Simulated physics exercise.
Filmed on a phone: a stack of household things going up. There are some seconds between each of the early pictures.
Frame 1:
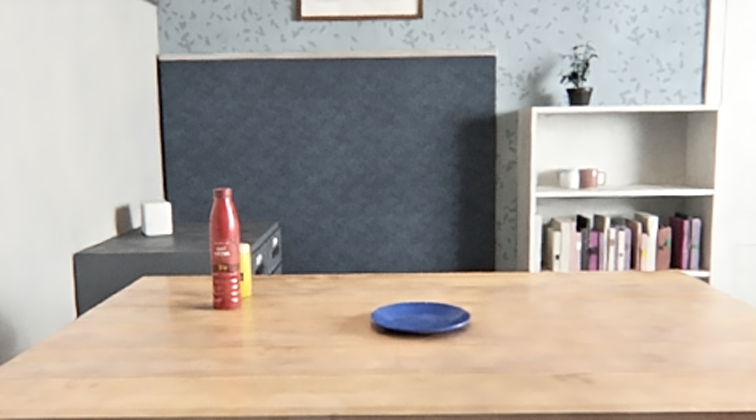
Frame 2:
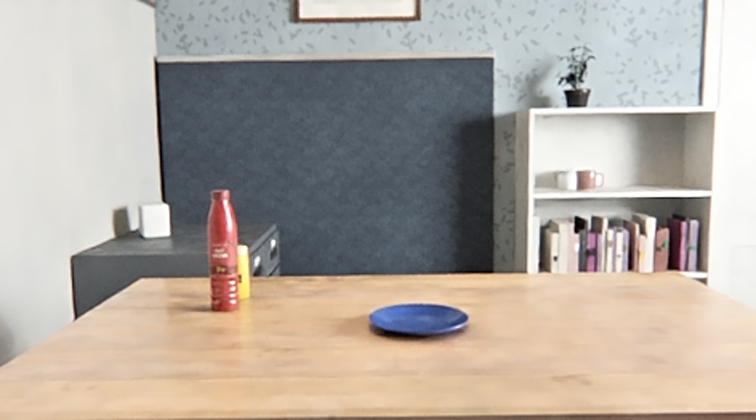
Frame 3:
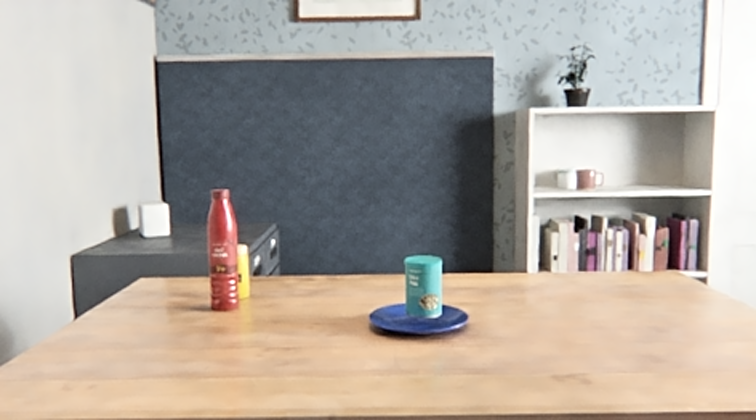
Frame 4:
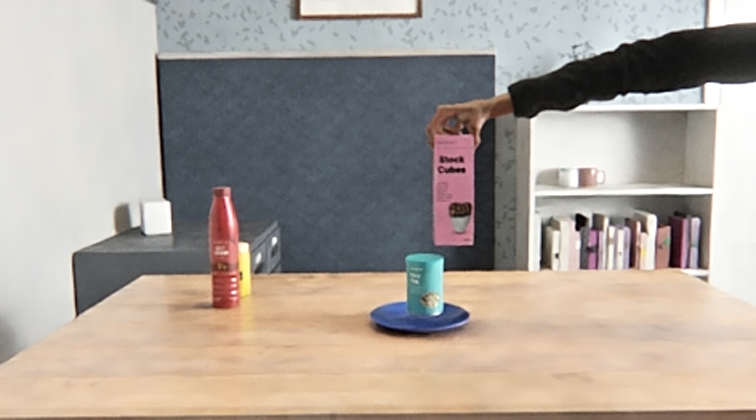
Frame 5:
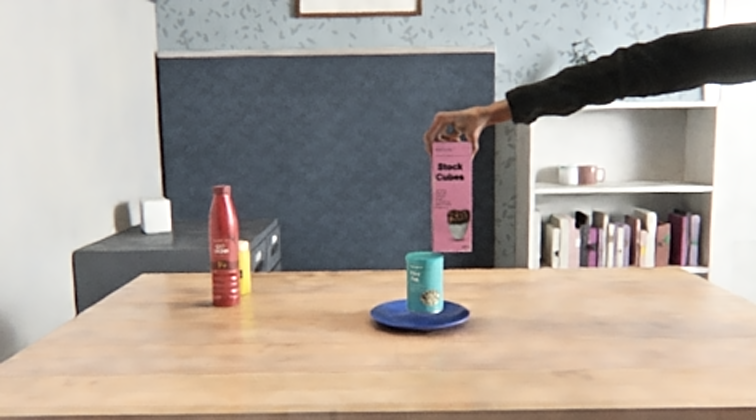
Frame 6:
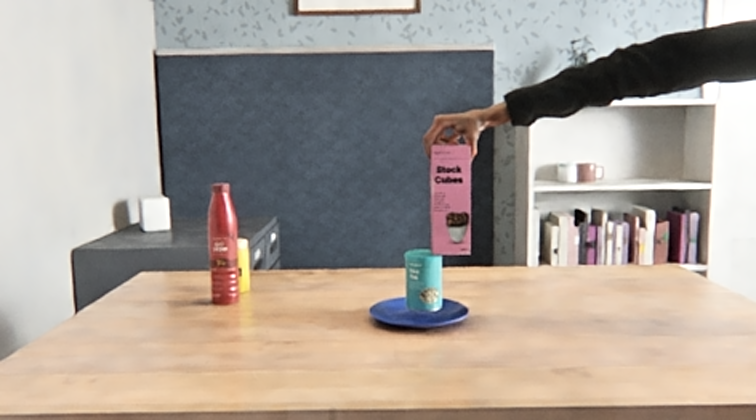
On a wooden table in a room with a bookshelf, a blue plate sits empty beside a red bottle and a yellow item. A turquoise tin appears on the plate, then a hand holds a pink carton above it, lowering it slightly onto the tin without letting go.
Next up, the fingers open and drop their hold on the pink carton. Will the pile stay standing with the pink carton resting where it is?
The pile will not stay secure.
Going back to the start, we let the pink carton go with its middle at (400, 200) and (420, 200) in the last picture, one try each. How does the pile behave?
Attempt one, the pile falls over; attempt two, it survives.
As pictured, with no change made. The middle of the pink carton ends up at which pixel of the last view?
Somewhere around (516, 292) in the last picture.
Then, 0.30 s past the last view, pink carton rocked 16° from its first pose near (465, 204).
Then, 0.40 s past the last view, pink carton now fallen.
Then, 0.50 s past the last view, things are still on the move.
Finally, fallen, pink carton; the other 4 still in place. Final places as the last picture's camera would see them, pink carton near (516, 292). The pile comes apart.
